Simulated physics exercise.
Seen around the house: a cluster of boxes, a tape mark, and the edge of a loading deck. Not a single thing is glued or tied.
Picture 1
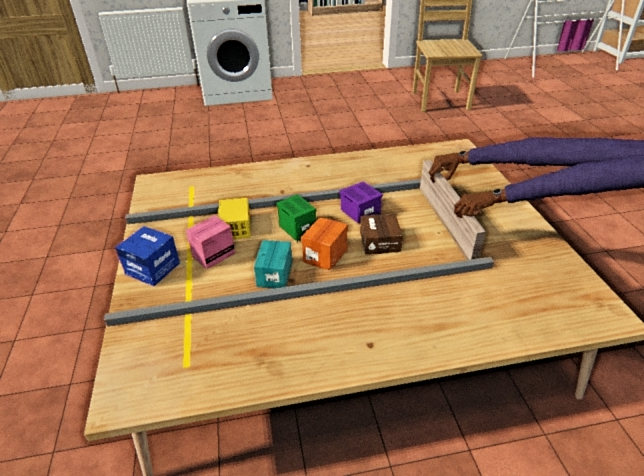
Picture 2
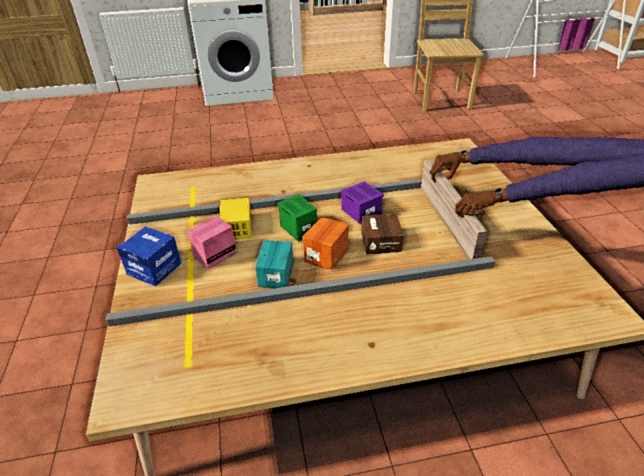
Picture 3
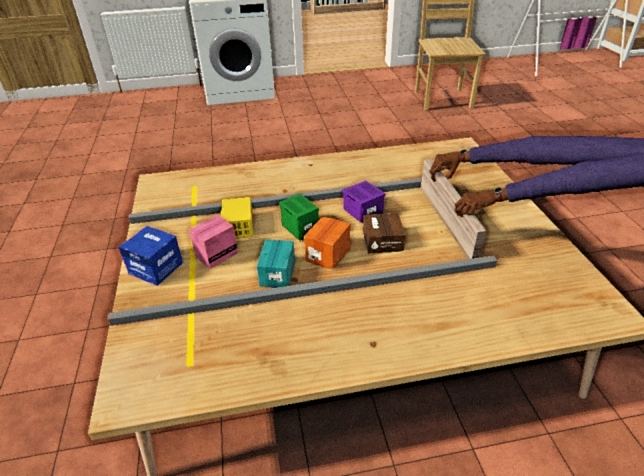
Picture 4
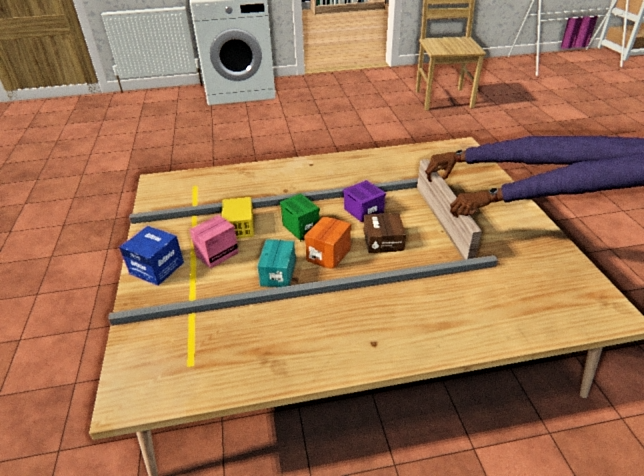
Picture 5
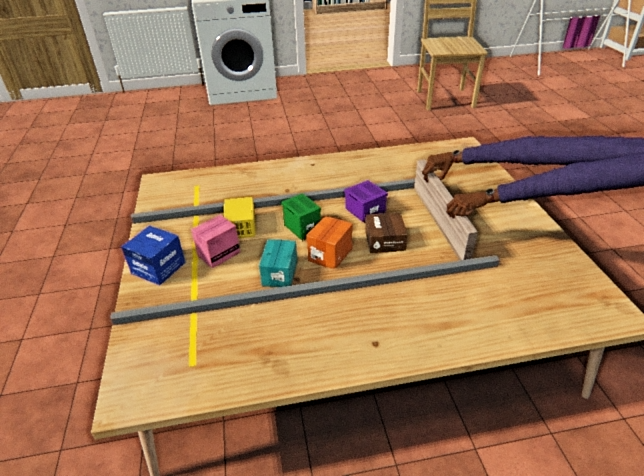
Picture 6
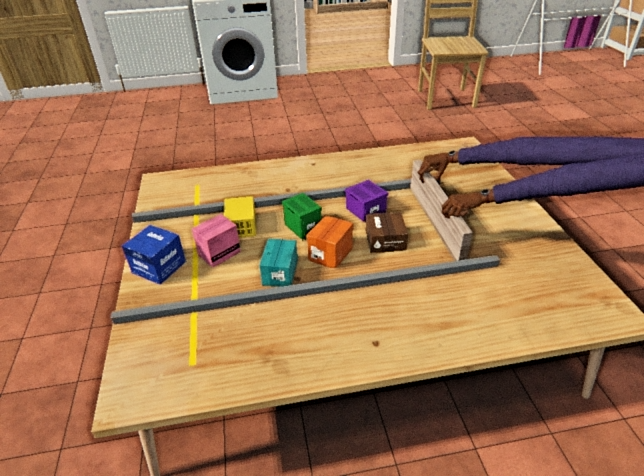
Two hands slide a wooden plank slightly left across the table toward the colourful boxes.
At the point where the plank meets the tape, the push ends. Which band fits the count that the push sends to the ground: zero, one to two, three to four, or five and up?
The band is one to two.
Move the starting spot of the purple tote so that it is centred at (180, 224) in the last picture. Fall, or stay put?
Result: It falls away.
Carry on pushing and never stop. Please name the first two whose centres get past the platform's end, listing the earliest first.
Order: Blue box before turquoise box.
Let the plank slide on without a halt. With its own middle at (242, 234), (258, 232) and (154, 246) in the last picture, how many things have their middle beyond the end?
Counts: 0, 0, 6.
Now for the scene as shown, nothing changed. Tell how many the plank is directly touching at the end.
That makes 2.
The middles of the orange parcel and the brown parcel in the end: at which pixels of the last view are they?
In the last picture the orange parcel sits around (134, 280) and the brown parcel around (173, 262).
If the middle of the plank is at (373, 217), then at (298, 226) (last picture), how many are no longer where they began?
So far 3, and 6 at the second.
Soon after, none off yet; blue box at rest near (155, 254); pink box at rest near (217, 240); yellow crate at rest near (240, 217).
After that, none off yet; blue box at rest near (155, 254); pink box displaced a little near (211, 242); yellow crate displaced about its own width near (217, 217).
In the end, the number that fall off is one or two; gone, turquoise box and blue box.
